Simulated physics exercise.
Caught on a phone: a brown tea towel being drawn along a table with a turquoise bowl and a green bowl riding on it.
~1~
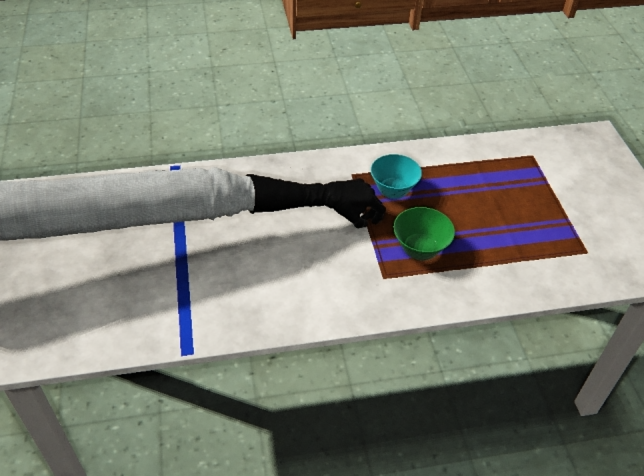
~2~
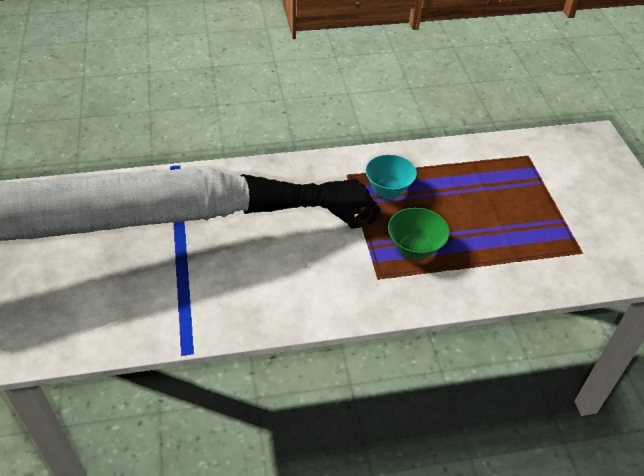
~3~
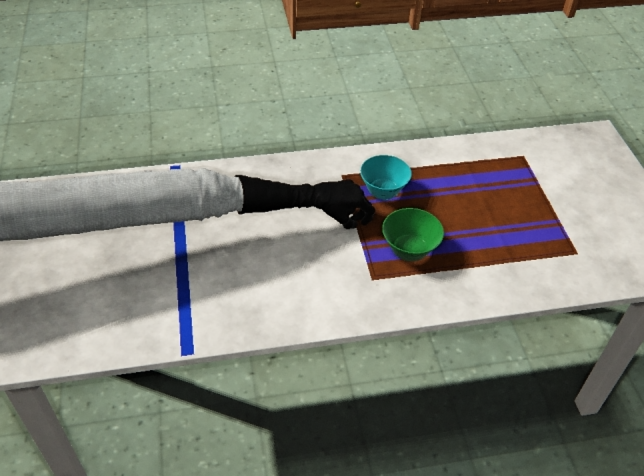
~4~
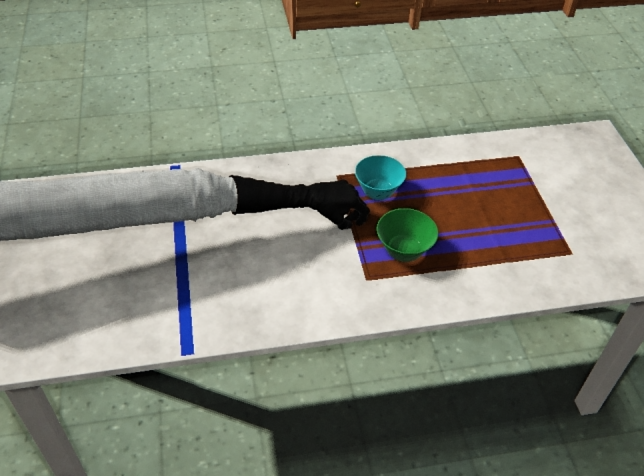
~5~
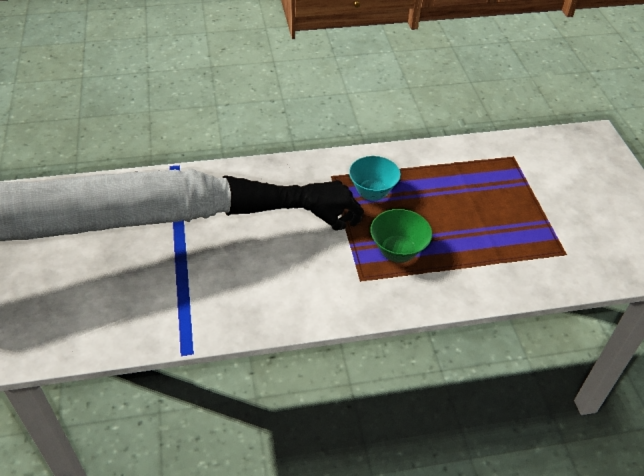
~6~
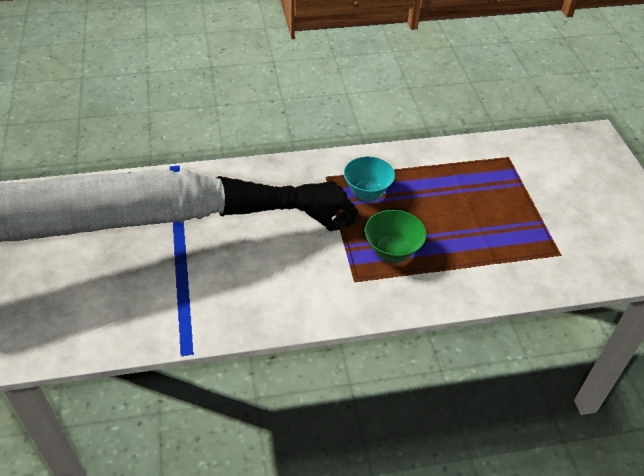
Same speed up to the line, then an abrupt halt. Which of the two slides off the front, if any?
As it turns out, the turquoise bowl remains aboard, the green bowl keeps its seat.
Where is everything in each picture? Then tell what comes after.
The first frame shows tea towel end (383, 279); turquoise bowl (396, 171); green bowl (424, 229); tape (186, 336).
The second frame shows tea towel end (378, 280), far hem (583, 254); green bowl (419, 229).
The third frame shows tea towel end (372, 281); turquoise bowl (386, 172).
The fourth frame shows tea towel end (366, 281), far hem (573, 255); green bowl (408, 230).
The fifth frame shows tea towel end (360, 282); turquoise bowl (375, 173).
The sixth frame shows tea towel end (354, 283), far hem (562, 256); turquoise bowl (369, 173); green bowl (396, 232); tape (186, 336).
Then, 1.36 s past the final frame, hem at the tape; turquoise bowl on the cloth near (224, 198); green bowl on the cloth near (239, 260).
Then, 1.47 s past the final frame, hem at the tape; turquoise bowl on the cloth near (216, 199); green bowl on the cloth near (230, 261).
When it is over, hem at the tape; turquoise bowl on the cloth near (215, 199); green bowl on the cloth near (229, 261). The turquoise bowl keeps its seat and the green bowl stays on the cloth.
